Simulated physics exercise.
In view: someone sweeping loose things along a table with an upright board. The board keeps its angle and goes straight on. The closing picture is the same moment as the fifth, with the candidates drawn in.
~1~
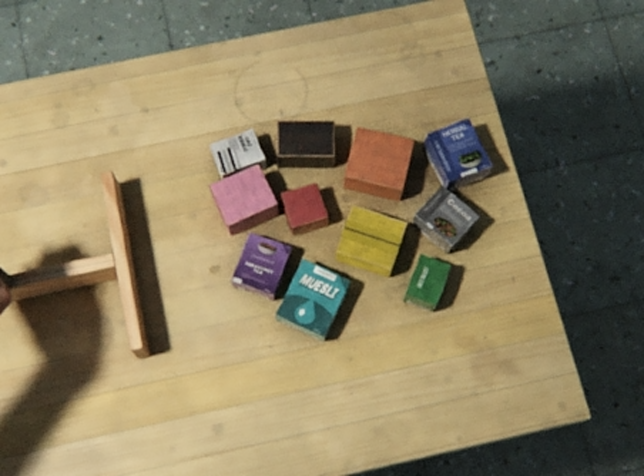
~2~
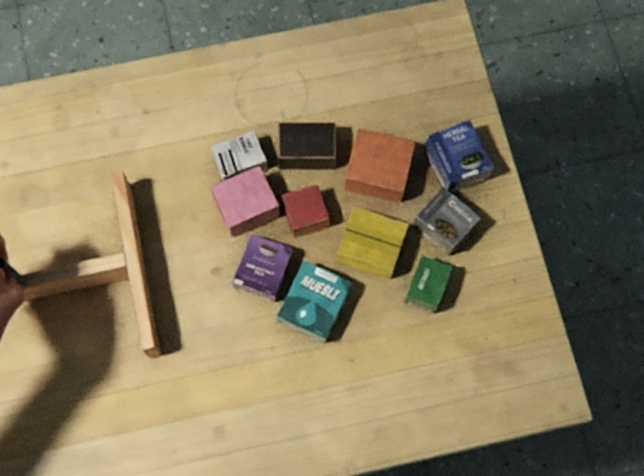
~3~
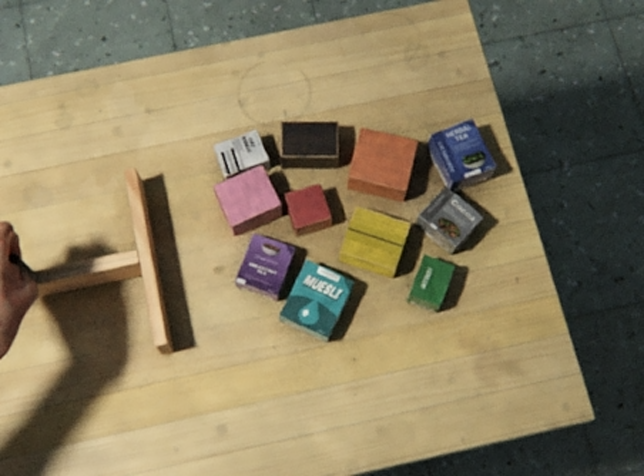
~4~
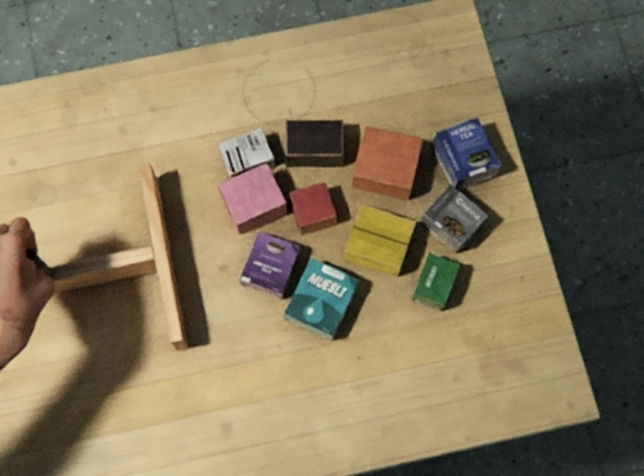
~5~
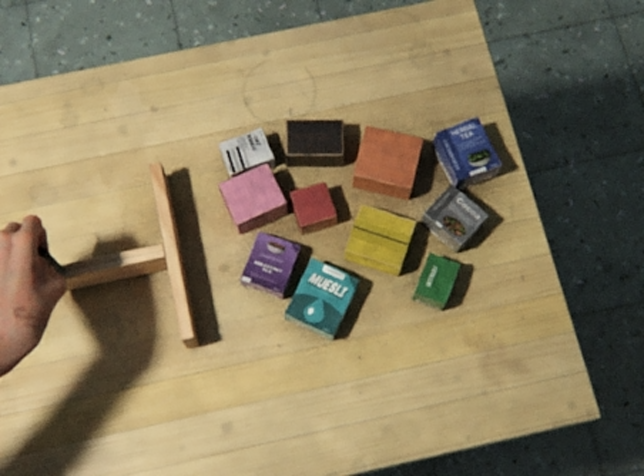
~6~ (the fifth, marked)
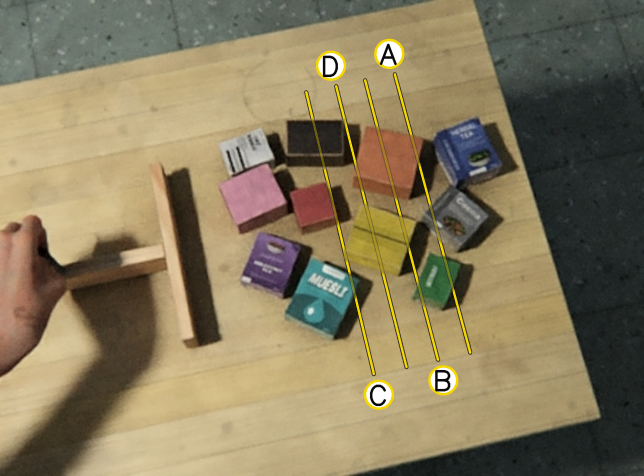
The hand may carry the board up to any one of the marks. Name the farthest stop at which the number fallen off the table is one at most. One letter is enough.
As far as mark B.
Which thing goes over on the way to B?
The blue packet goes over.
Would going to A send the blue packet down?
Yes.
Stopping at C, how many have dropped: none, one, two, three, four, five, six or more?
The count is none.
On the copy, A at (431, 207); B at (400, 214); C at (339, 227); D at (370, 220).
On B. First, board (254, 231); white packet (268, 152); black block (321, 142).
Then, board (337, 213); blue packet (501, 145); grey packet (470, 214).
Finally, board (397, 200); blue packet over the edge; grey packet (521, 203); one fallen.
By contrast, A drops two; C is within the limit but short; D is within the limit but short.
